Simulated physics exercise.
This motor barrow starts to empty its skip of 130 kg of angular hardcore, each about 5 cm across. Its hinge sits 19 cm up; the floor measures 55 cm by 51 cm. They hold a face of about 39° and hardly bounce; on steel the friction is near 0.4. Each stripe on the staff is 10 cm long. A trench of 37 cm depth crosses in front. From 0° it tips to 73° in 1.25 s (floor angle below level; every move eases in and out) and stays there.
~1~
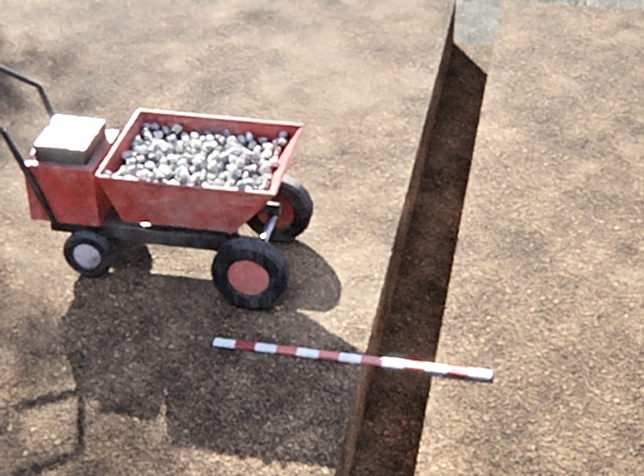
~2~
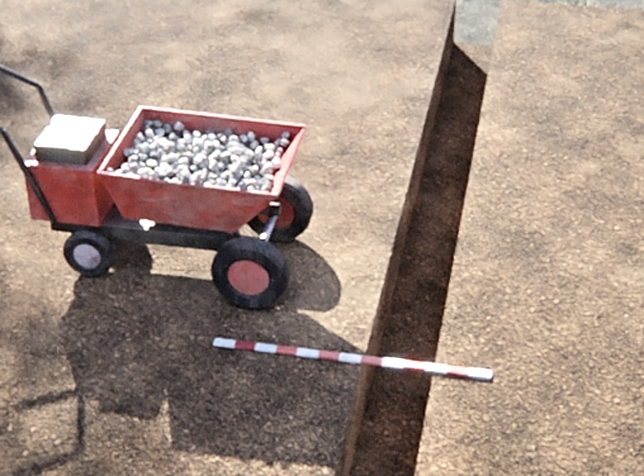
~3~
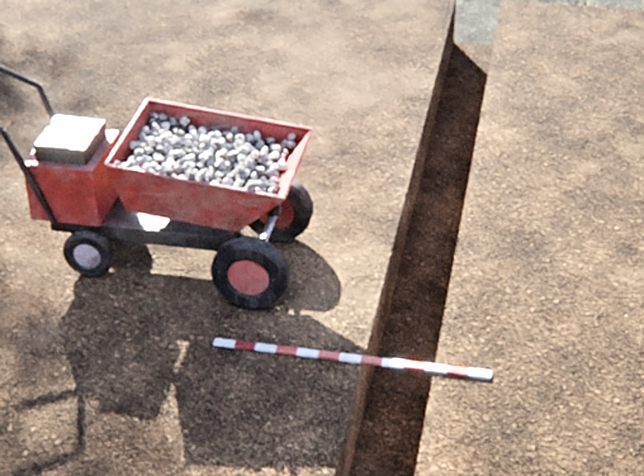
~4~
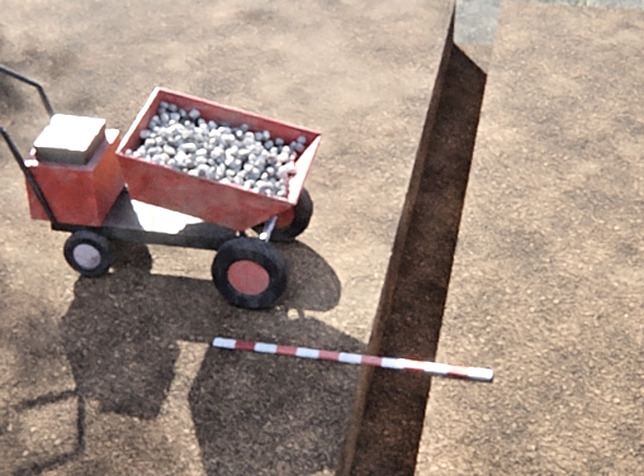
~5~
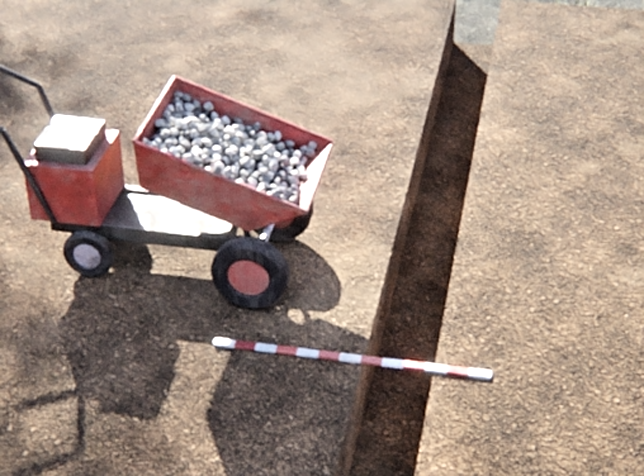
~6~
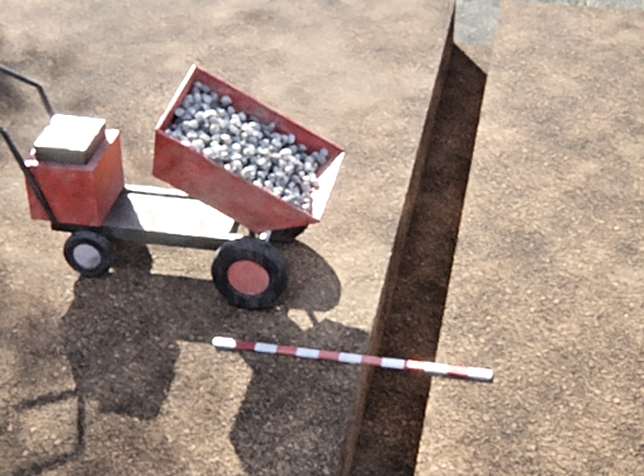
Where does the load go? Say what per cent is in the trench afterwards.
Close to 95 in a hundred.
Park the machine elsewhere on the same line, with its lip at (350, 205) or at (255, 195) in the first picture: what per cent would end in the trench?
First some 40, then 70 per cent.
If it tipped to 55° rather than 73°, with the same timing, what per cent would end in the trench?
Then about 15 per cent.
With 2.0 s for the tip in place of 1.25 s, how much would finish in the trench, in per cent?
In that case some 95 per cent.
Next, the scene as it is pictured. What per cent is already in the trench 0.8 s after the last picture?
Some 25 per cent.
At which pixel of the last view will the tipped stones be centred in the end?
Their middle is at about (411, 328).
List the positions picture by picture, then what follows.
The skip is at 0°, its lip at (274, 195); the top of the load is at (207, 149), in the first frame.
Lip at (277, 196), floor tilted 1°, highest stones at (197, 146), in the second frame.
Lip at (284, 199), floor tilted 6°, highest stones at (174, 140), in the third frame.
Lip at (295, 204), floor tilted 12°, highest stones at (170, 124), in the fourth frame.
The skip is at 20°, its lip at (307, 212); the top of the load is at (179, 111), in the fifth frame.
The skip is at 28°, its lip at (320, 222); the top of the load is at (192, 99), in the sixth frame.
Then, 0.4 s after the last picture the floor is at 62°, 100 % in the skip; the foremost stones are at (360, 246).
Then, 0.8 s after the last picture the floor is at 73°, 68 % in the skip, 4 % short of the trench, 27 % in the trench; the foremost stones are at (442, 333).
Then, 1.2 s after the last picture the floor is at 73°, 32 % in the skip, 4 % short of the trench, 64 % in the trench; the foremost stones are at (455, 325).
Then, 3.1 s after the last picture the floor is at 73°, 0 % in the skip, 5 % short of the trench, 95 % in the trench; the foremost stones are at (453, 333).
